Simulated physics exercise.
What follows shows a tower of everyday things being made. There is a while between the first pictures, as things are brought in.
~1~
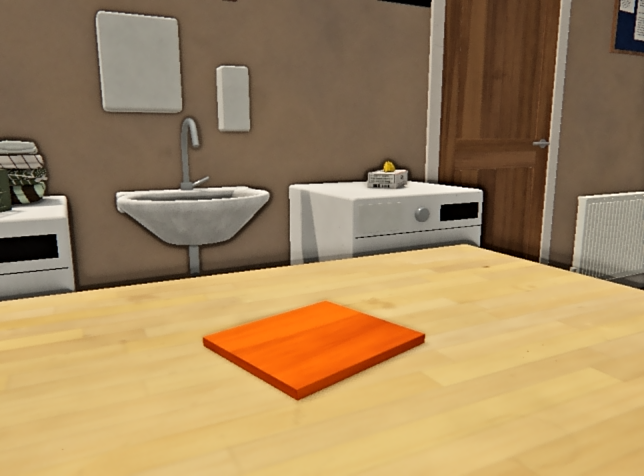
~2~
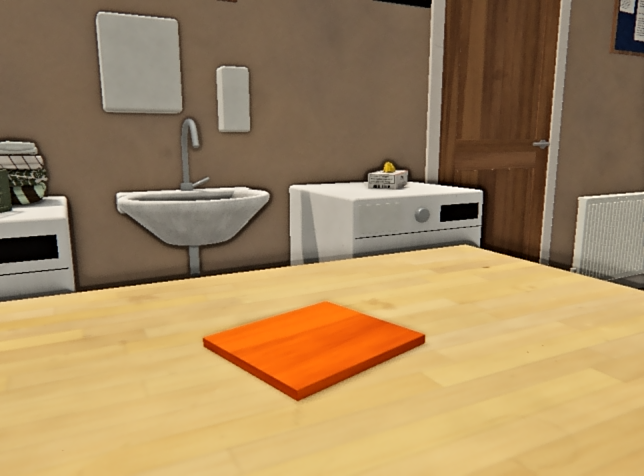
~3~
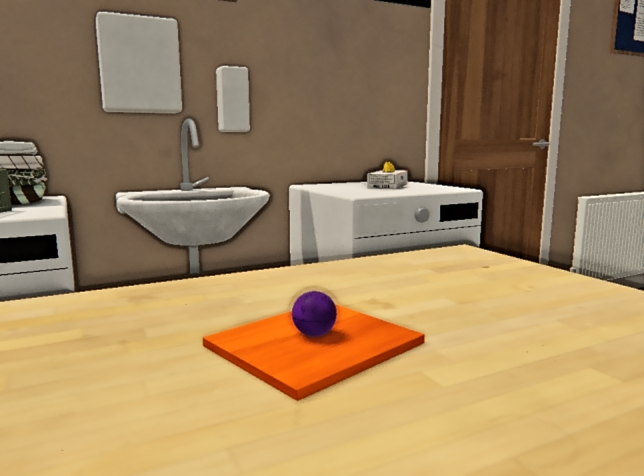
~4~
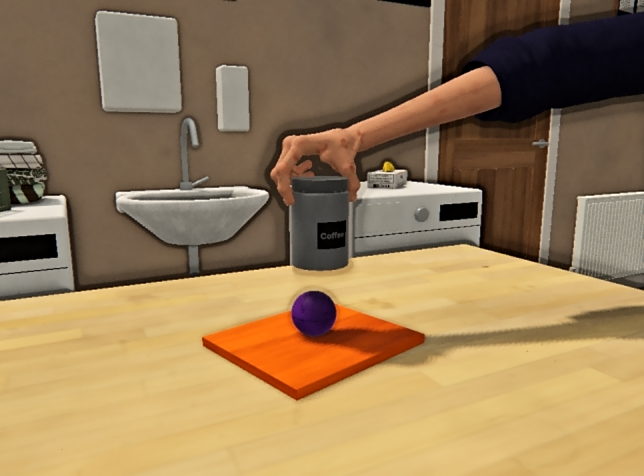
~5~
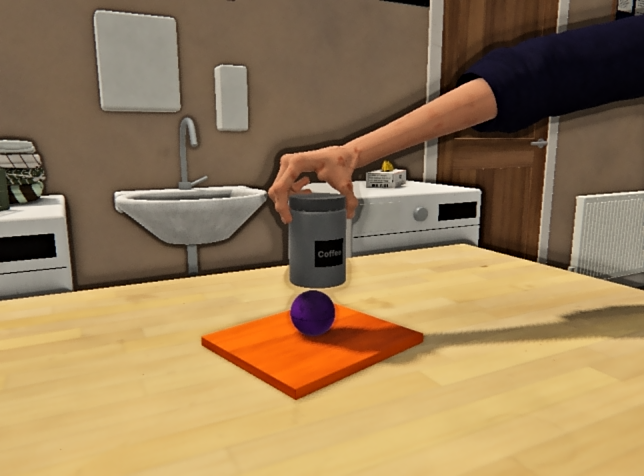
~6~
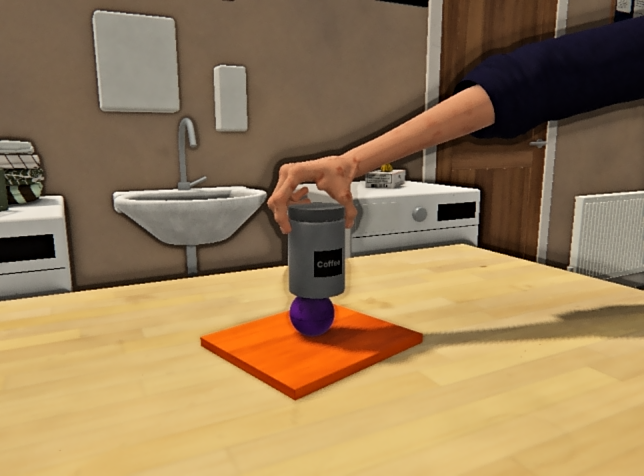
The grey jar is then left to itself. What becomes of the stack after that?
The stack topples over.
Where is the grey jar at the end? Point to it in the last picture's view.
The object winds up at approximately (341, 274).
Then, 0.50 s after the last picture, grey jar now fallen; purple ball rolled a little.
Then, 0.70 s after the last picture, purple ball rolled about its own width.
Then, 2.20 s after the last picture, as before.
At rest, fallen, grey jar; moved from the start, purple ball; orange board in place. Seen from the same camera at the end, grey jar near (341, 273). The pile gives way.
